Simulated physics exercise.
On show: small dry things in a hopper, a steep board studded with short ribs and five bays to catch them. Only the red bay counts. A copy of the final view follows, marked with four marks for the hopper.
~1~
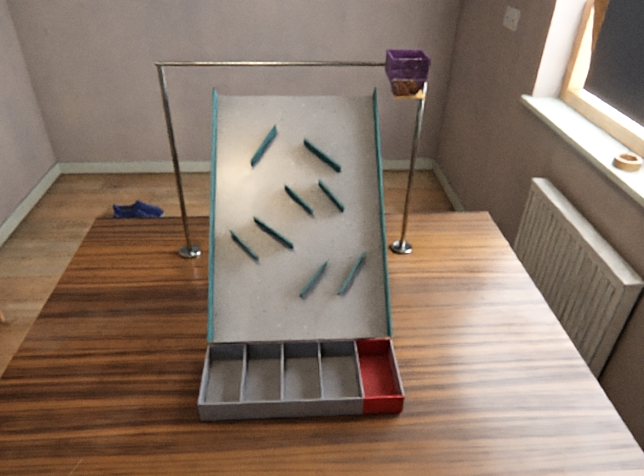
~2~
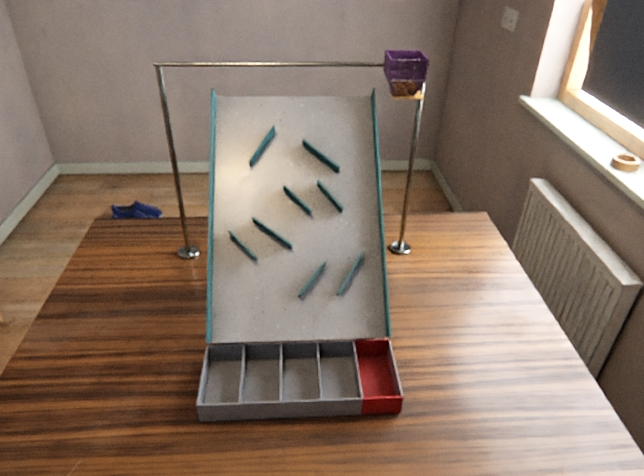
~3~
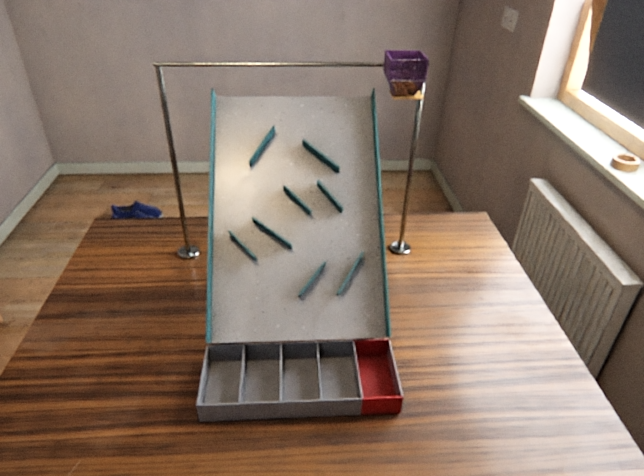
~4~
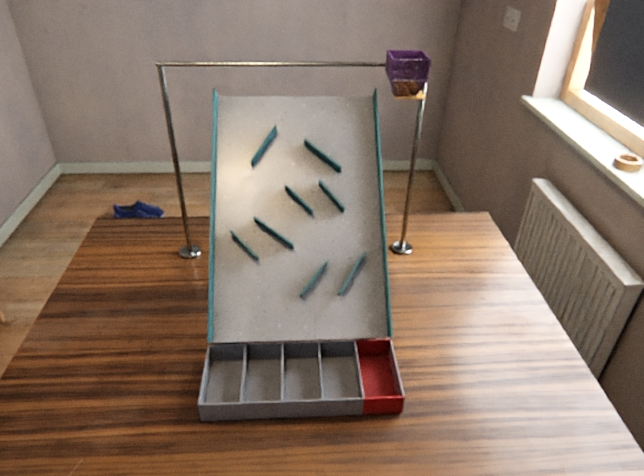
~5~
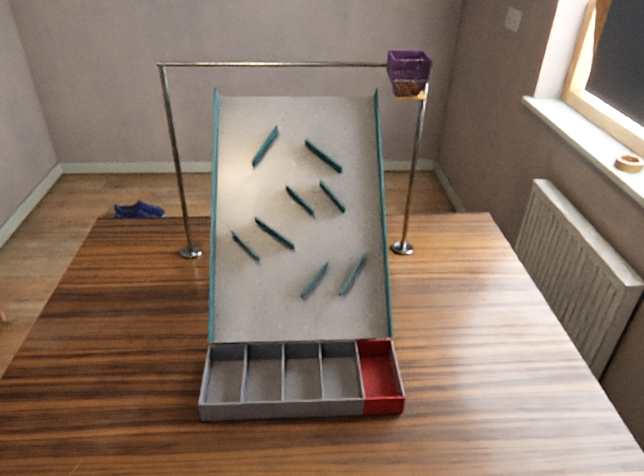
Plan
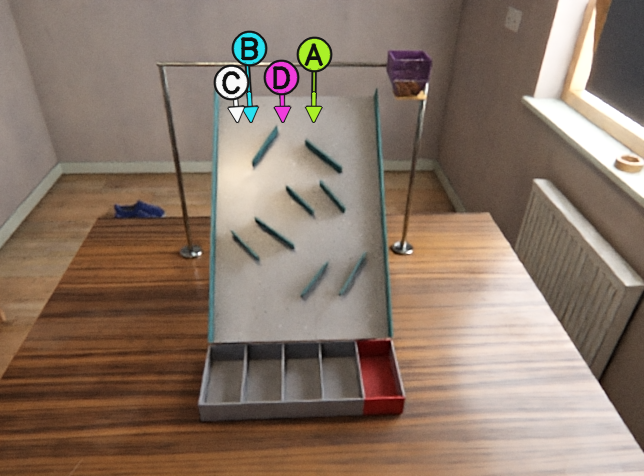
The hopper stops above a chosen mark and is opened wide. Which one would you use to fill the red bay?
The best mark is A.
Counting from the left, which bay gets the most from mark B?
The first from the left.
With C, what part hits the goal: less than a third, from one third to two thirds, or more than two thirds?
Mark C gives less than a third.
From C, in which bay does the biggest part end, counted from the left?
The first from the left.
On the marked copy, mark A meets the board at (313, 116); mark B meets the board at (250, 116); mark C meets the board at (237, 116); mark D meets the board at (282, 116).
With A, roughly two thirds in the red bay, roughly a quarter in other bays, about a tenth outside the box.
With B, not one piece in the red bay, almost all in other bays, about a tenth outside the box.
With C, not one piece in the red bay, almost all in other bays, about a tenth outside the box.
With D, about a tenth in the red bay, almost all in other bays.
